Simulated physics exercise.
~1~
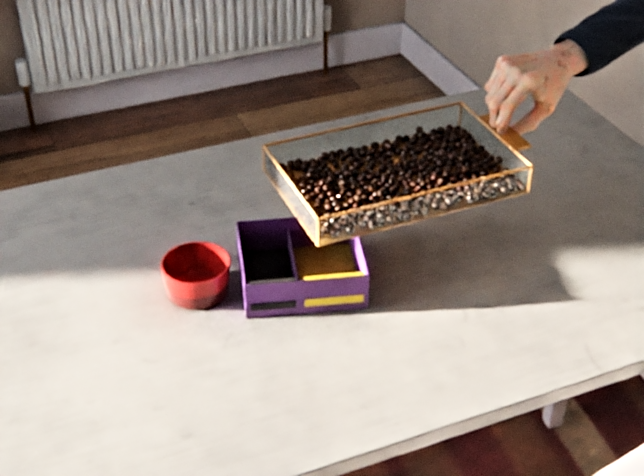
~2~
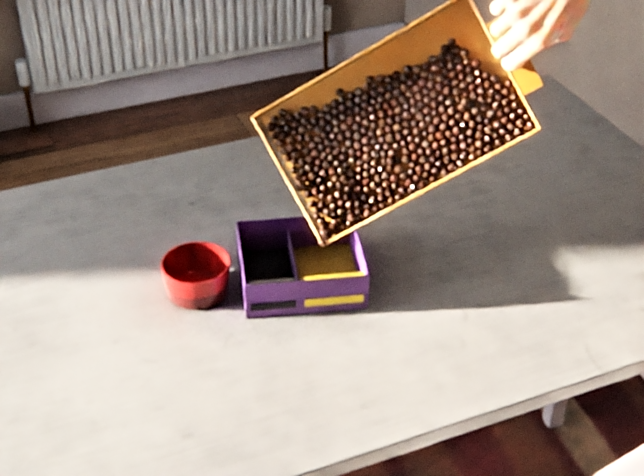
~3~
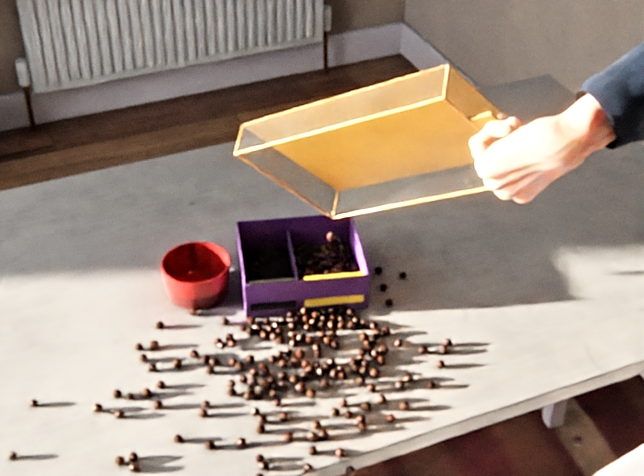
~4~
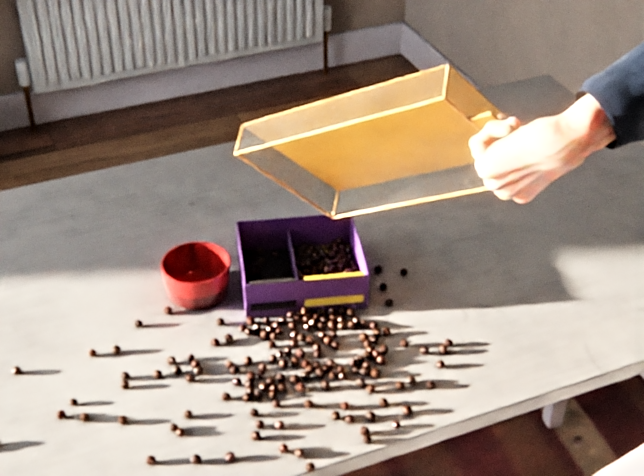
The clip shows a hand tilting a clear-sided tray of small dark chocolate balls over a purple-edged tin beside a red dish, until the balls spill out. Many scatter across the table in front while others fill the tin's yellow section, and the emptied tray stays held above.
